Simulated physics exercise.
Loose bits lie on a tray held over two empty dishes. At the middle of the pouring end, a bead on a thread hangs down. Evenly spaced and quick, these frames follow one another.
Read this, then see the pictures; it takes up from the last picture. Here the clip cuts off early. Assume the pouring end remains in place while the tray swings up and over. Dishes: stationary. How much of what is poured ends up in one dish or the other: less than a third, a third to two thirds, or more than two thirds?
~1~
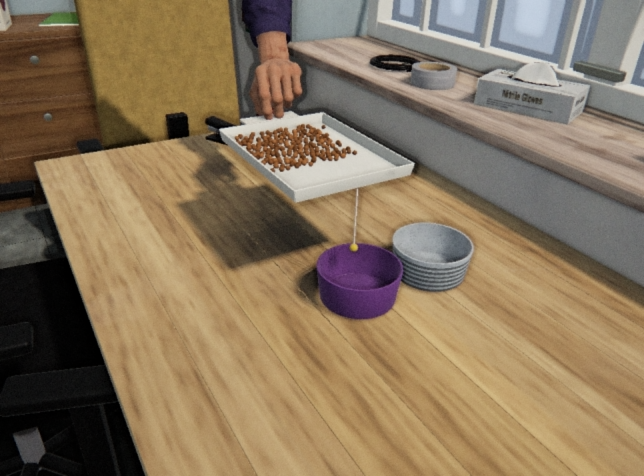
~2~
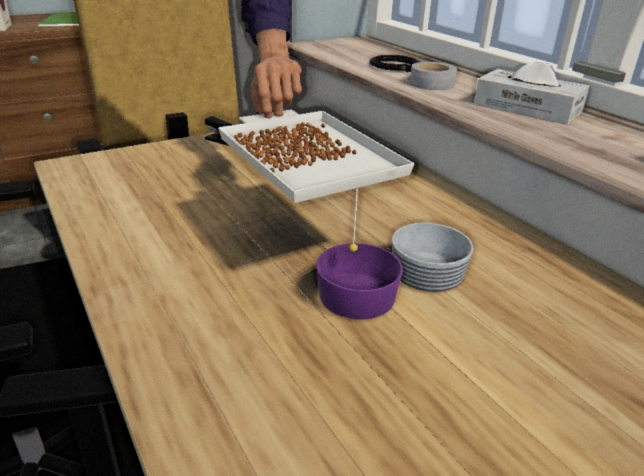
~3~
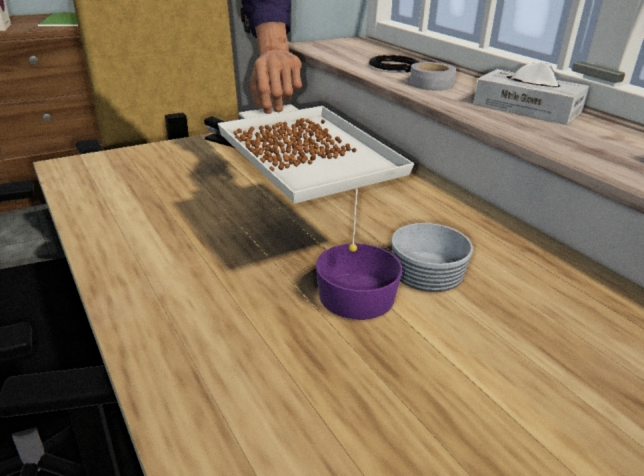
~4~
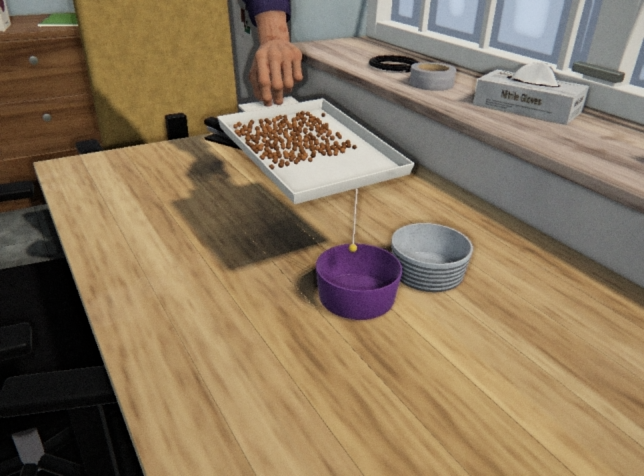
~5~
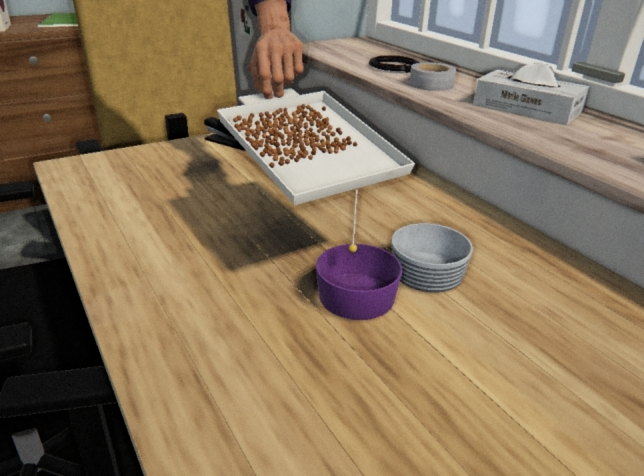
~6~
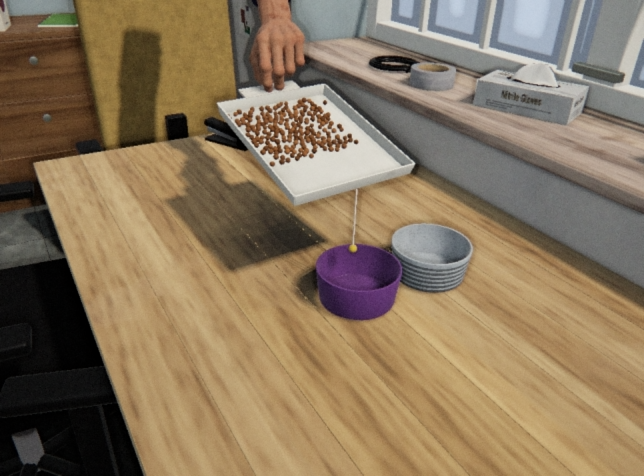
A third to two thirds.
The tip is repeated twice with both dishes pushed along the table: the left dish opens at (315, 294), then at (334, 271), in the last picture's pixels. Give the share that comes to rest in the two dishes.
Trial 1 about 90 %, trial 2 about 80 %.
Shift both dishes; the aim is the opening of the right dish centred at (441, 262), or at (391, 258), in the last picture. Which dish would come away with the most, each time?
The one on the left side; the one on the left side.
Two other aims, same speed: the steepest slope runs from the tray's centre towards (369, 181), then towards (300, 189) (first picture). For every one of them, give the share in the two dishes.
Lab note: Case 1 near 90 %, case 2 near 10 %.
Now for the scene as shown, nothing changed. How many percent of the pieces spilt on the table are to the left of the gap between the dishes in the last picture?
Near 90 %.
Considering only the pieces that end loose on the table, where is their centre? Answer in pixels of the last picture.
Estimate: Around (315, 346).
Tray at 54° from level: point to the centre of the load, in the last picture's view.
Around (326, 179).
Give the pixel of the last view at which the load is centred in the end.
I'd say the middle ends up at about (341, 313).
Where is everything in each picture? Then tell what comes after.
In the first picture, corners of the pouring end near (296, 190) and (411, 163), level; middle of the load near (292, 147), cereal balls; left dish near (383, 301); right dish near (457, 274); bead on its thread near (354, 248).
In the second picture, corners of the pouring end near (295, 190) and (411, 163), level; middle of the load near (292, 146).
In the third picture, corners of the pouring end near (295, 191) and (411, 163), tipped barely, lowest at the left corner; middle of the load near (291, 143).
In the fourth picture, corners of the pouring end near (295, 192) and (411, 163), tipped a little, lowest at the left corner; middle of the load near (291, 138).
In the fifth picture, corners of the pouring end near (295, 193) and (411, 163), tipped a little, lowest at the left corner; middle of the load near (292, 134).
In the sixth picture, corners of the pouring end near (296, 195) and (412, 163), tipped a little, lowest at the left corner; middle of the load near (292, 130); left dish near (383, 302); right dish near (457, 275).
Shortly afterwards, tray tipped steeply; all but a few on the tray; only a few in the left dish; only a few outside both; only a few in the air.
Next, tray tipped right over; the bulk on the tray; a little in the left dish; only a few outside both; a little in the air.
Some moments later, tray tipped past a quarter turn; near half in the left dish; near half outside both.
In the end, tray tipped past a quarter turn; near half in the left dish; none at all in the right dish; near half outside both.
